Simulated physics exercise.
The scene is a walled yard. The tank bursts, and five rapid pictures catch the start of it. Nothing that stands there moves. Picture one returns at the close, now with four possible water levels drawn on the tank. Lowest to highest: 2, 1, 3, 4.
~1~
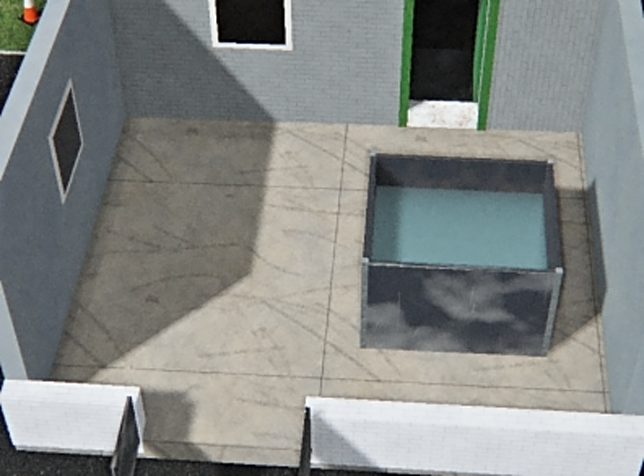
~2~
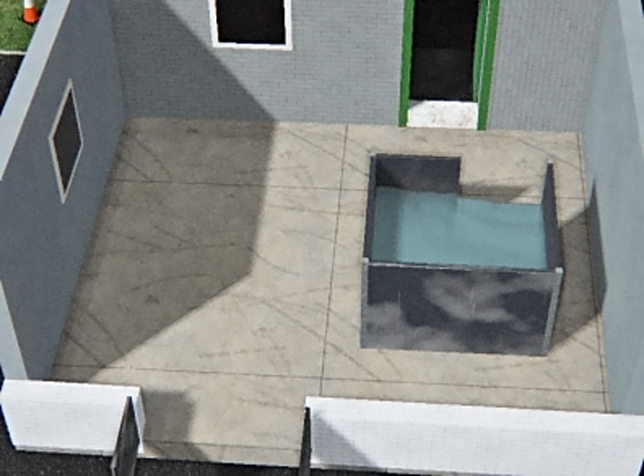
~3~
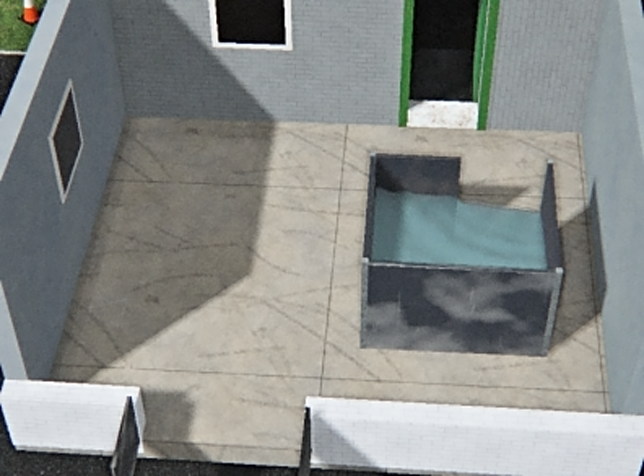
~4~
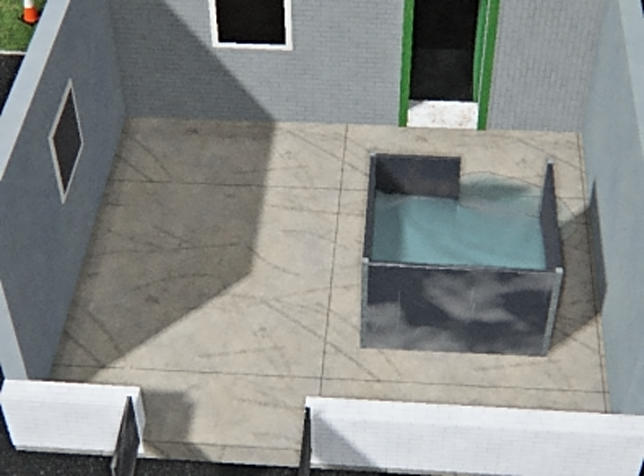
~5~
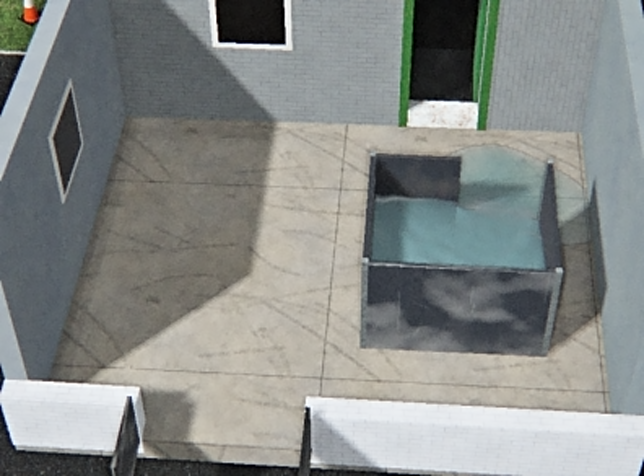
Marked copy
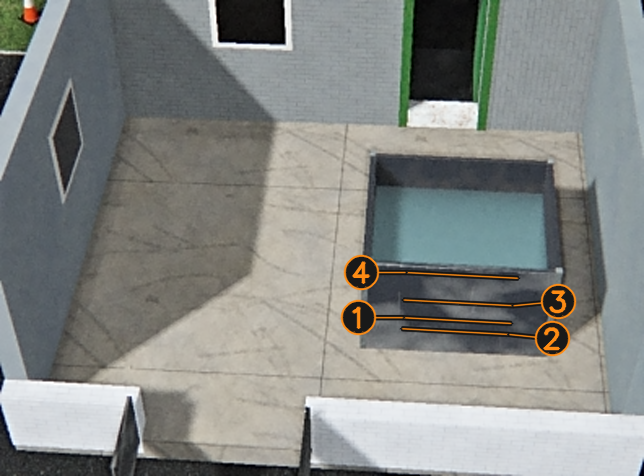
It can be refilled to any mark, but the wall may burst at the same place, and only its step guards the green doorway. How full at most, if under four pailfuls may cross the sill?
1.
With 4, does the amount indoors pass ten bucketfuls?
Yes, it does.
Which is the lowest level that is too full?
The answer is 3.
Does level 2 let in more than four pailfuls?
No.
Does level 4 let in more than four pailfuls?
Yes.
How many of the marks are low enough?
Two.
On the marked copy, 1 at (456, 320); 2 at (455, 331); 3 at (458, 302); 4 at (461, 275); from the bottom up 2, 1, 3, 4.
Choosing 1, a splash gets over, under a bucket.
Choosing 2, nothing gets over.
Choosing 3, about 8 bucketfuls get in.
Choosing 4, dozens of bucketfuls pour in.
